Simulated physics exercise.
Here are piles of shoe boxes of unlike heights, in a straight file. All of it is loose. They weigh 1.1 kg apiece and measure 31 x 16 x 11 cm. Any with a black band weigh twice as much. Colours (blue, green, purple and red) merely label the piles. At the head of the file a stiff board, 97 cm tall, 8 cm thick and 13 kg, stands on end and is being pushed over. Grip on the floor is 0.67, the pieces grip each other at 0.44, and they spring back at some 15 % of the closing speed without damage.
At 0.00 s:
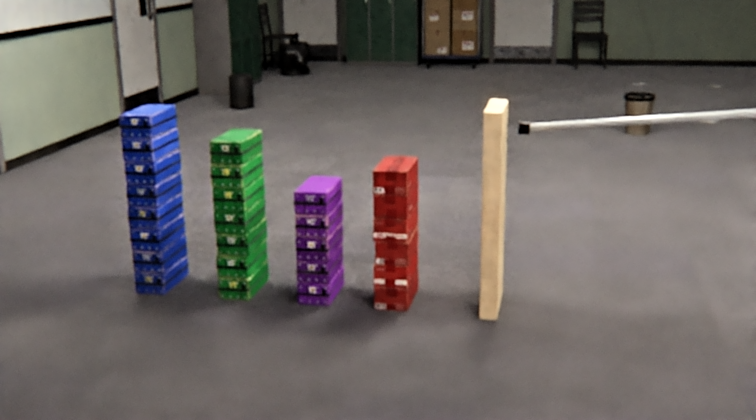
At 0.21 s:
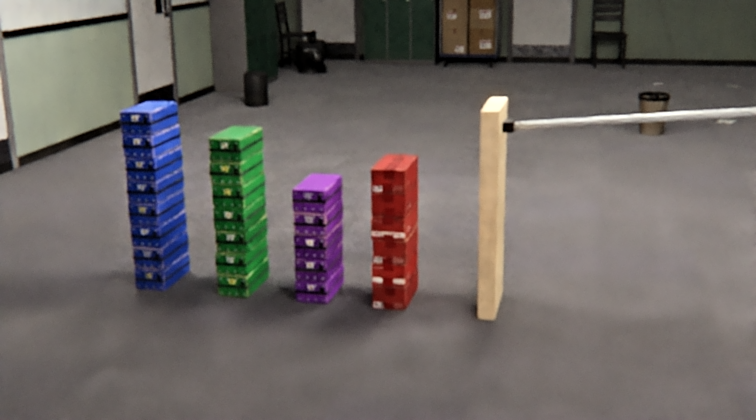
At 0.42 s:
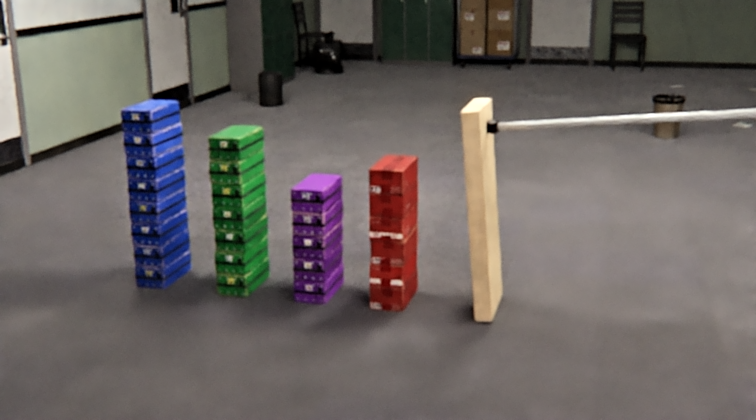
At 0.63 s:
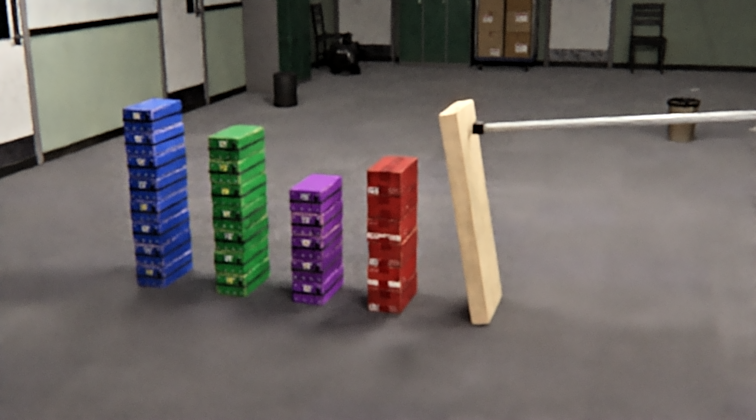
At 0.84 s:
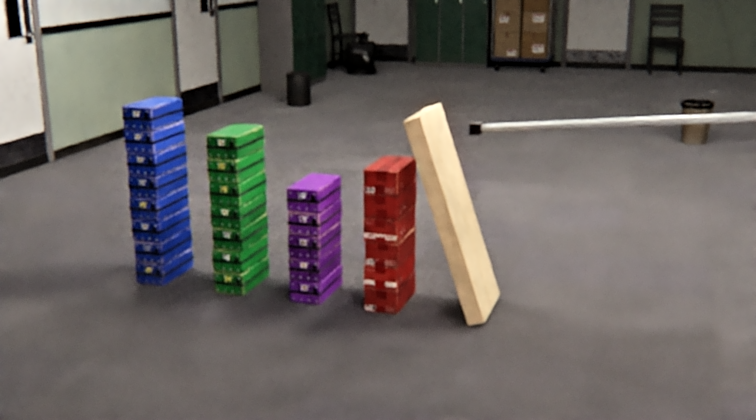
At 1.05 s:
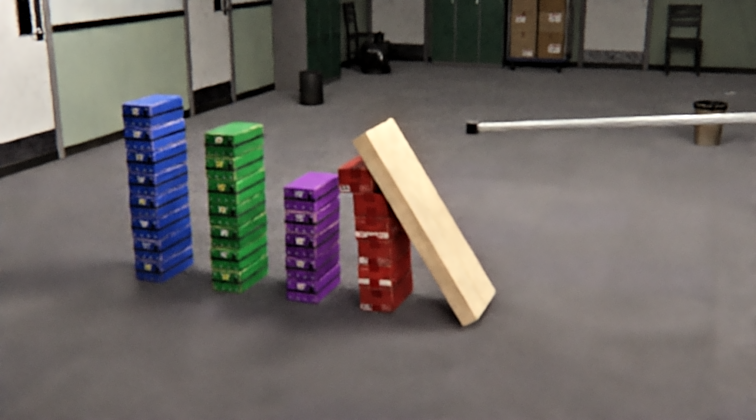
Wooden board pushed by a pole tilting left into a red stack of boxes, shoving its upper boxes toward the purple stack.
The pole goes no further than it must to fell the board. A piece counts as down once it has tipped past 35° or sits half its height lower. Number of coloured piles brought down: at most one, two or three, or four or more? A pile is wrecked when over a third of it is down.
It takes upwards of three of them.
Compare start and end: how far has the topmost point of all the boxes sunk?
Roughly 48 cm.
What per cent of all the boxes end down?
About 100 per cent.
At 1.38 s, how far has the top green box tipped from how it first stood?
About 0°.
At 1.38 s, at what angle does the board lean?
Some 50° from upright.
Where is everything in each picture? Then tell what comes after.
In the first frame (we follow the side turned to the camera; the camera moves round a little), pole end (525, 129) 6 cm short, board 0° from upright; top blue box (135, 127); top red box (390, 183); no other piece has moved.
The second frame shows pole end (509, 128) 3 mm in, board 0° from upright; top red box (388, 182).
The third frame shows pole end (493, 128) 7 cm in, board 5° from upright; top red box (386, 182); no other piece has moved.
The fourth frame shows pole end (479, 130) 13 cm in, stopped, board 10° from upright; top blue box (137, 121); no other piece has moved.
The fifth frame shows pole end (476, 130) 13 cm in, stopped, board 19° from upright; top green box (222, 148); no other piece has moved.
The sixth frame shows pole end (472, 129) 13 cm in, stopped, board 33° from upright; top red box (355, 181) tipped 4°; top blue box (136, 116); 5 stirred so far.
Around 1.38 s, board 51° from upright; 1 of the 26 boxes down; top purple box tipped 35°; top red box tipped 25°, 8 cm lower.
Around 1.90 s, board 68° from upright; 11 of the 26 boxes down; top green box tipped 18°; top red box tipped 14°, 17 cm lower.
Around 2.46 s, board 68° from upright; 26 of the 26 boxes down; top red box tipped 51°, 24 cm lower; top blue box tipped 42°, 19 cm lower.
Around 2.78 s, board 68° from upright; 26 of the 26 boxes down; top blue box upside down; top green box tipped 47°, 44 cm lower.
Finally (3.5 s), board 68° from upright; 26 of the 26 boxes down; top blue box upside down; top red box tipped 51°, 30 cm lower. Wrecked, blue, green, purple and red. Seen by the last camera, middles, top red box near (243, 221).
